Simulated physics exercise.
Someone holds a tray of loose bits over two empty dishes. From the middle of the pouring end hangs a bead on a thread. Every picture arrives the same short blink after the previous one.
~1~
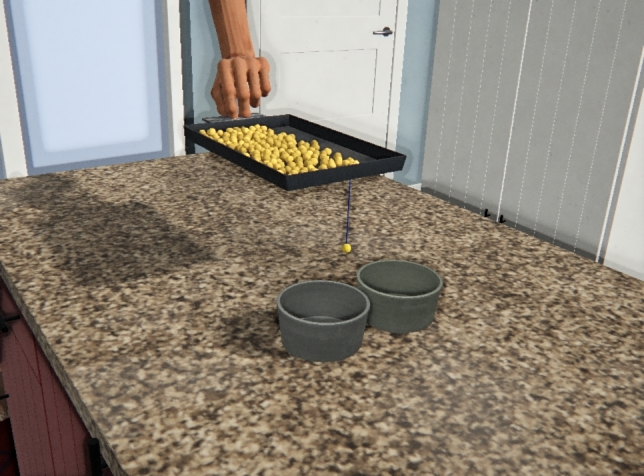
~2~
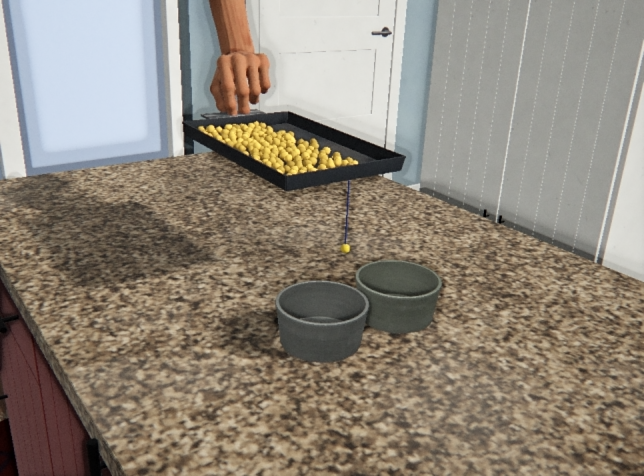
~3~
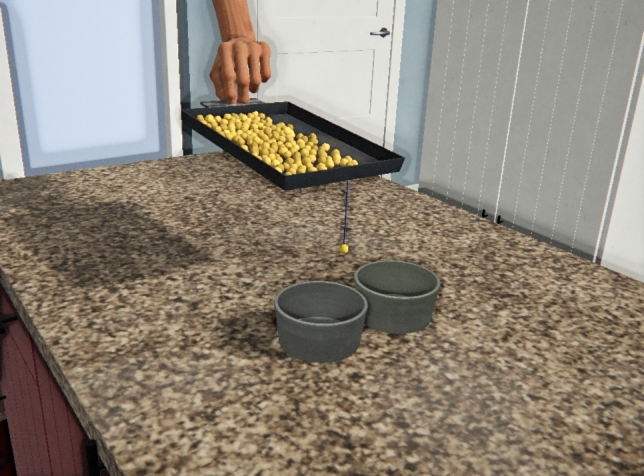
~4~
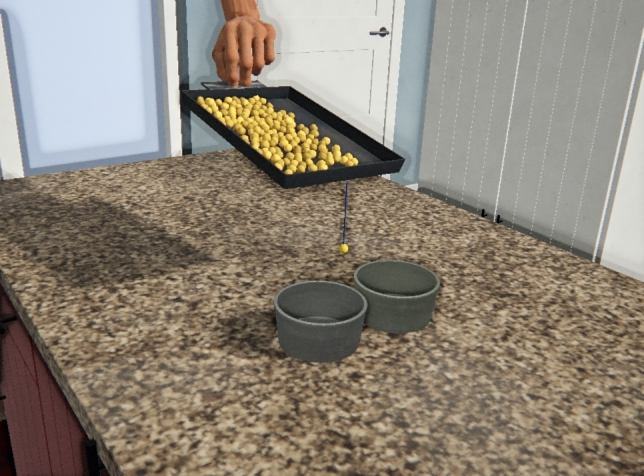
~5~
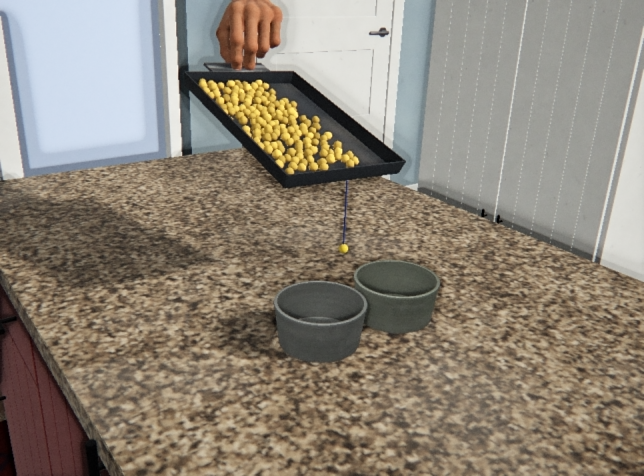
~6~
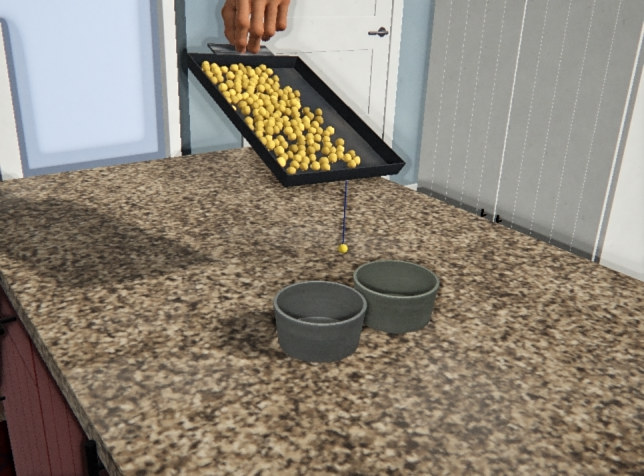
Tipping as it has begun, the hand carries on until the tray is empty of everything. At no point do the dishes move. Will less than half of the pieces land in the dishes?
Well, most of it stays in the dishes by the end.
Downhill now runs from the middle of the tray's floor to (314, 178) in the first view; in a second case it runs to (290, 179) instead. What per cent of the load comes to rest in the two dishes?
In order: About 60, then 10 percent.
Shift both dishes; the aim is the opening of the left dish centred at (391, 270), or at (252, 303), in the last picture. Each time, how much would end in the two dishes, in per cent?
You'd get 60 in a hundred first and 20 in a hundred after that.
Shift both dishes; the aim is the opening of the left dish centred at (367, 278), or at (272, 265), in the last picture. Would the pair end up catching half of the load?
In turn: Most of it; below a half.
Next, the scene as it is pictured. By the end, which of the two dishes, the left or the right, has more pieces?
The one to the right.
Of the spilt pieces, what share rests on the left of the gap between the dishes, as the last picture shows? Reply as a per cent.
Estimate: Near 10 per cent.
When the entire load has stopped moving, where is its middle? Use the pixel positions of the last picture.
Last view, centre at rest - approx. (395, 307).
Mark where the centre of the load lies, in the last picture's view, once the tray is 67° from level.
(346, 143).
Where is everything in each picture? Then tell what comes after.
Corners of the pouring end at (288, 174) and (403, 155), level; middle of the load at (275, 150), puffed corn balls; left dish at (350, 337); right dish at (427, 309); bead on its thread at (346, 248), in the first picture.
Corners of the pouring end at (287, 175) and (402, 156), level; middle of the load at (274, 148), in the second picture.
Corners of the pouring end at (286, 174) and (402, 157), tipped barely, lowest at the right corner; middle of the load at (273, 142), in the third picture.
Corners of the pouring end at (287, 174) and (402, 158), tipped a little, lowest at the right corner; middle of the load at (273, 132), in the fourth picture.
Corners of the pouring end at (288, 173) and (403, 160), tipped clearly, lowest at the right corner; middle of the load at (275, 123), in the fifth picture.
Corners of the pouring end at (289, 173) and (403, 162), tipped clearly, lowest at the right corner; middle of the load at (278, 114); left dish at (347, 337); right dish at (423, 309), in the sixth picture.
Soon after the last picture, tray tipped steeply; all on the tray.
A little later, tray tipped past a quarter turn; most on the tray; a stray few in the left dish; a small part in the right dish; a stray few outside both; a stray few in the air.
Later still, tray tipped past a quarter turn; a small part in the left dish; about half in the right dish; about a third outside both.
At rest, tray tipped past a quarter turn; a small part in the left dish; about half in the right dish; about a third outside both.
